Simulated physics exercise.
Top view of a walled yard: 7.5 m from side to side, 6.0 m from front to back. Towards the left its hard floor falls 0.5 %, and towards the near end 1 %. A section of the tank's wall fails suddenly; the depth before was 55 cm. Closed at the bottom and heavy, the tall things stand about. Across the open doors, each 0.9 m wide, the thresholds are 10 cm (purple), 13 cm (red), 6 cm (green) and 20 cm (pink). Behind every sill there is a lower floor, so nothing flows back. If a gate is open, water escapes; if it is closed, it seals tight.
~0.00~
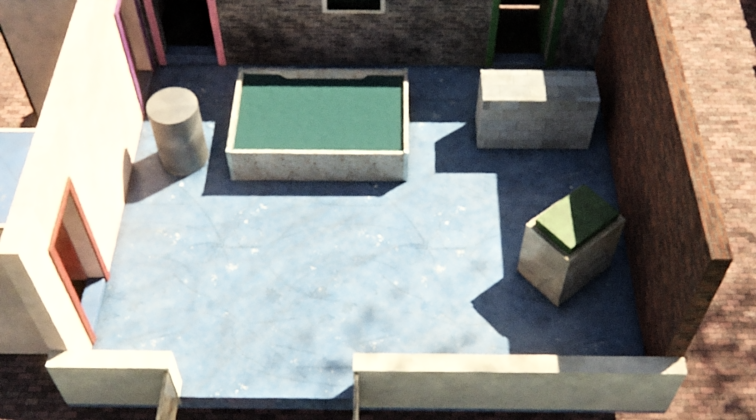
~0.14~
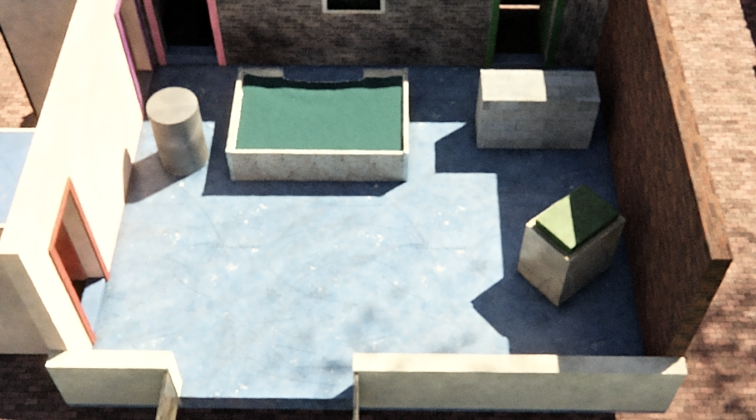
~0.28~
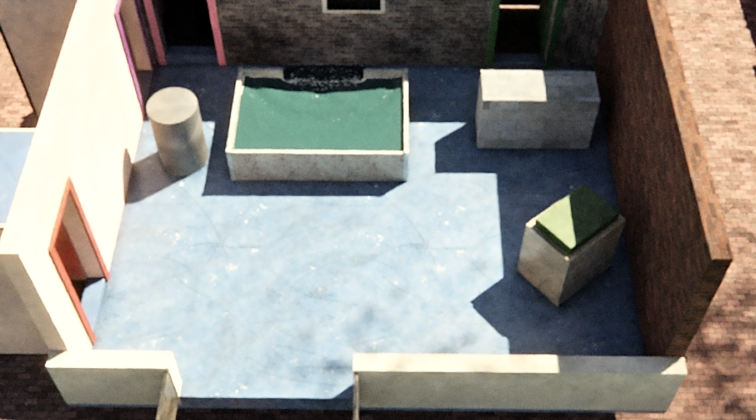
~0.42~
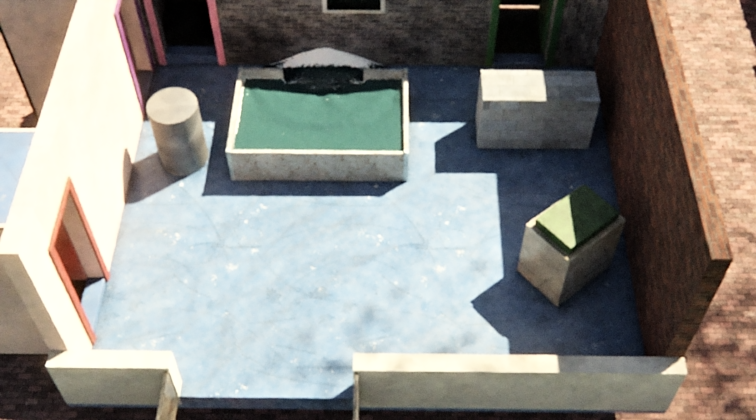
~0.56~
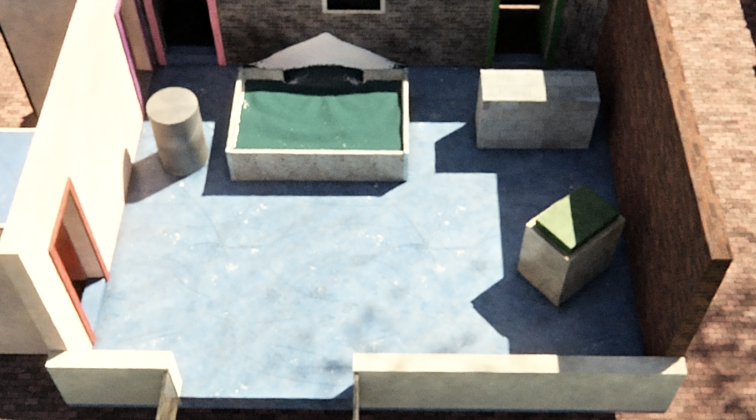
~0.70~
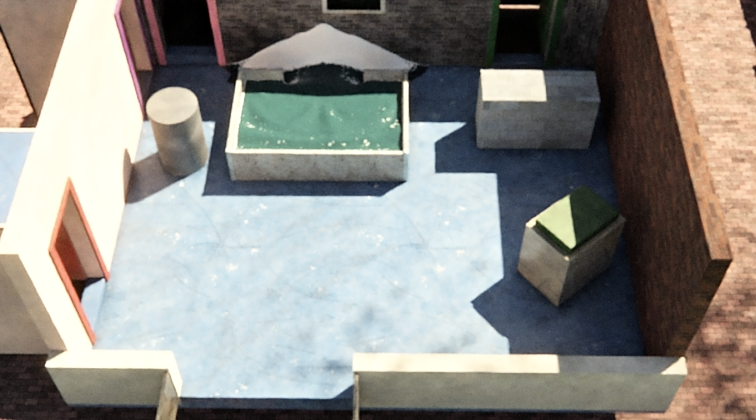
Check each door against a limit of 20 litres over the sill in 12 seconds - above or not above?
Purple door: Tops the amount. Red door: Falls short. Green door: Tops the amount. Pink door: Falls short.
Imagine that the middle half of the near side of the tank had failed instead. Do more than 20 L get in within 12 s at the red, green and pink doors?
Result: Red limit not passed, green limit not passed, pink limit not passed.
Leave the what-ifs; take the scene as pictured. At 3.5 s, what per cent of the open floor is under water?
Roughly 35 % of the floor is wet.
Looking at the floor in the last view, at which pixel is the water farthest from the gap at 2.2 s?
Near (588, 68).
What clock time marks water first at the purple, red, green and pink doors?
Door times: Purple 1.4 s / red 3.4 s / green 1.4 s / pink 1.0 s.
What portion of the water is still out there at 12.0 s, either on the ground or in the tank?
Around 78 percent of the water.
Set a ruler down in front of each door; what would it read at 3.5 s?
Measured in centimetres, the purple door gives 20, the red door 1, the green door 5 and the pink door 11.
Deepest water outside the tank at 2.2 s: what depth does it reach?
About 32 cm at most.
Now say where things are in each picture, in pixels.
The first frame shows still water, 55 cm deep, in the tank at (321, 113).
In the second frame, water pours out on the tank's far side and has run 0.7 m, to a hidden place; typically 8 cm deep outside, 55 cm at the tank's back.
In the third frame, the front is at a hidden place, 0.9 m from the gap on the tank's far side; 1.0 m2 of floor is under water; 55 cm left at the back of the tank.
In the fourth frame, water pours out on the tank's far side and has run 1.2 m, to (271, 66); typically 14 cm deep outside, 55 cm at the tank's back.
In the fifth frame, the front is at (250, 66), 1.5 m from the gap on the tank's far side; 1.6 m2 of floor is under water; 51 cm left at the back of the tank.
In the sixth frame, the front is at (229, 66), 1.8 m from the gap on the tank's far side; 1.8 m2 of floor is under water; 46 cm left at the back of the tank.
After 1.4 s water covers 15 % of the floor and is deepest (44 cm) near (323, 74); purple door 4 cm at the sill, 0 L in, red door not reached, green door not reached, pink door 7 cm at the sill, 0 L in.
After 2.2 s water covers 25 % of the floor and is deepest (32 cm) near (323, 74); purple door 25 cm at the sill, 52 L in, red door not reached, green door 4 cm at the sill, 0 L in, pink door 8 cm at the sill, 0 L in.
After 3.5 s water covers 35 % of the floor and is deepest (25 cm) near (323, 74); purple door 20 cm at the sill, 152 L in, red door 1 cm at the sill, 0 L in, green door 5 cm at the sill, 0 L in, pink door 11 cm at the sill, 0 L in.
After 7.0 s water covers 70 % of the floor and is deepest (14 cm) near (149, 96); purple door 14 cm at the sill, 230 L in, red door 2 cm at the sill, 0 L in, green door 12 cm at the sill, 64 L in, pink door 7 cm at the sill, 0 L in.
After 12.0 s water covers 85 % of the floor and is deepest (10 cm) near (161, 145); purple door 8 cm at the sill, 243 L in, red door 5 cm at the sill, 0 L in, green door 7 cm at the sill, 99 L in, pink door 8 cm at the sill, 0 L in.
